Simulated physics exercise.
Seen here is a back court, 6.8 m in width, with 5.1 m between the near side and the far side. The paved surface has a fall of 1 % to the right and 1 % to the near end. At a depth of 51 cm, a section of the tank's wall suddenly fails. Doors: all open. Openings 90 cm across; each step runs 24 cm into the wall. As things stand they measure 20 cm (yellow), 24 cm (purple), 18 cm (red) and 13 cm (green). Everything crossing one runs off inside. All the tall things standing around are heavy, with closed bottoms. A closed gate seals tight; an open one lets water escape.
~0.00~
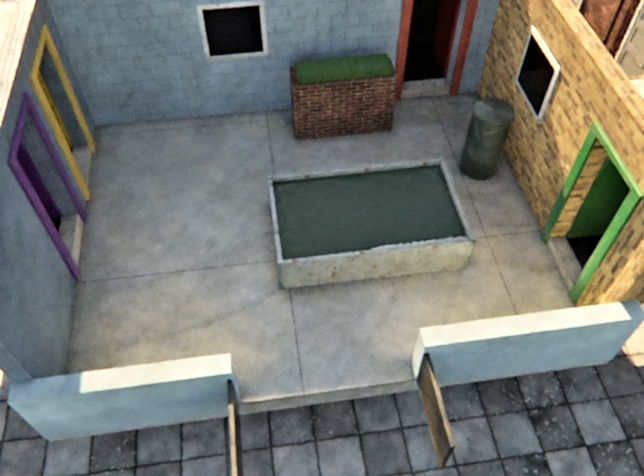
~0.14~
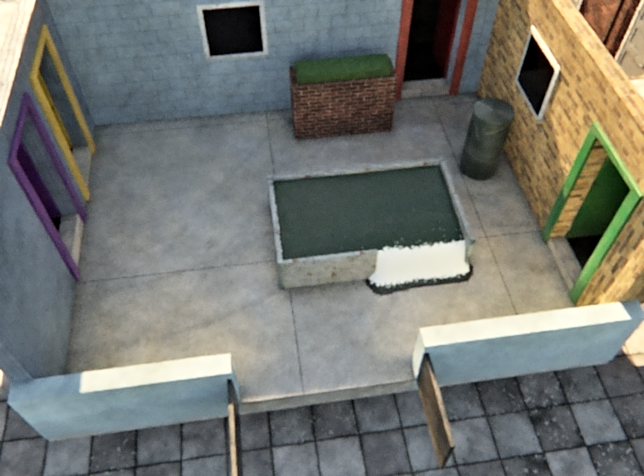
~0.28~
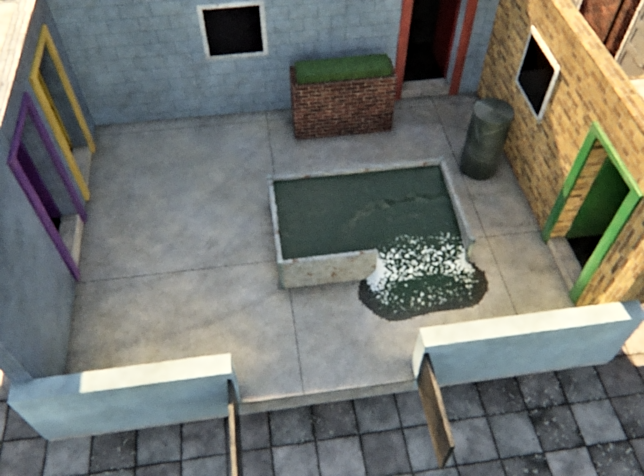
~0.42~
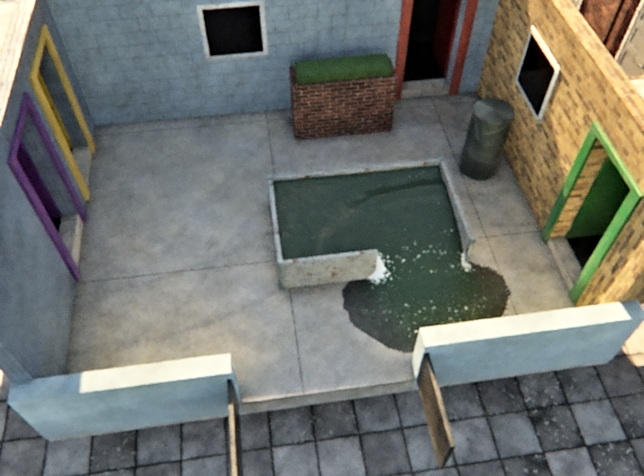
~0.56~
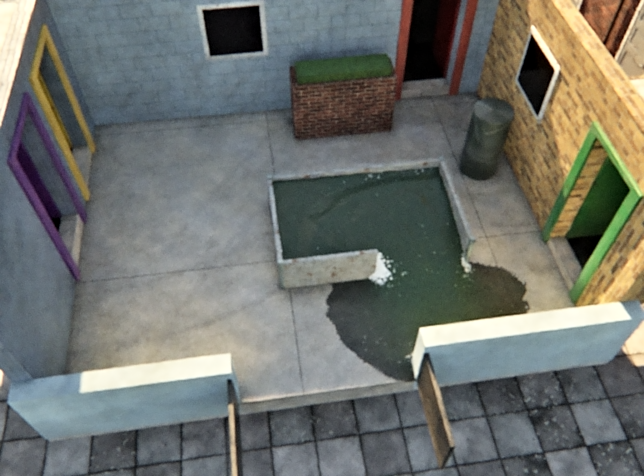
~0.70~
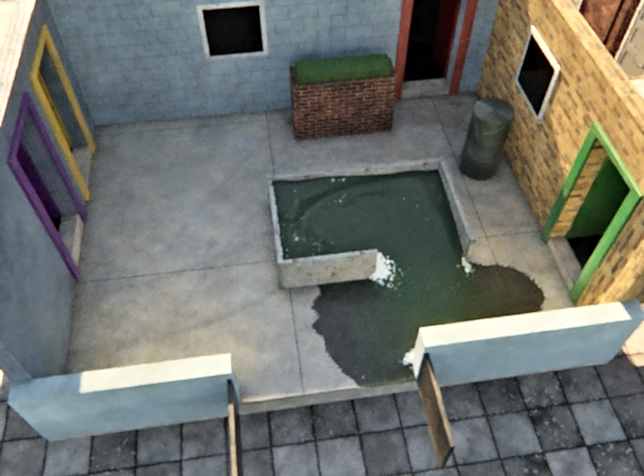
At the start, a low-walled tank of dark green water stands still in a paved court with coloured doorways. A section of its front wall gives way at the right, and white, foamy water bursts out. The water then pours through the gap and spreads over the paving, passing behind the low front wall.
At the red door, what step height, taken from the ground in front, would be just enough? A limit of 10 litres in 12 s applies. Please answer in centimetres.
8.5 cm.
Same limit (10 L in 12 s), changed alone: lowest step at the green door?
Roughly 18 cm at the green door.
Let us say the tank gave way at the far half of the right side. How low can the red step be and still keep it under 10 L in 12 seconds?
Required height: Approx. 13.0 cm.
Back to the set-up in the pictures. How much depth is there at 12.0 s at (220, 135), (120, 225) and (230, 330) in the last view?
Close to 3, 2 and 3 cm, one after the other.
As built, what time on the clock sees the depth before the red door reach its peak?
That happens close to 5.0 s on the clock.
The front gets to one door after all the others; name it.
Answer: Yellow.
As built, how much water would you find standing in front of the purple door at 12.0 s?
It stands about 1.0 centimetres deep.
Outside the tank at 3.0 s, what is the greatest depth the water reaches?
Max depth: Around 32 cm.
After 1.4 s water covers 10 % of the floor, deepest (40 cm) near (447, 344); it has not reached the red door.
After 3.0 s water covers 35 % of the floor, deepest (32 cm) near (583, 339); it has not reached the red door.
After 12.0 s water covers 95 % of the floor, deepest (10 cm) near (570, 341); 6 cm at the red door, 0 litres in over its 18 cm step.
At the red door as built, the water arrived by 3.8 s and peaked near 13 cm at 5.2 s.
Run again over the same 12 s with other heights there, 16 litres in over 7.5 cm, 2 litres over 10.5 cm. The limit of 10 litres is kept from about 8.5 cm up.
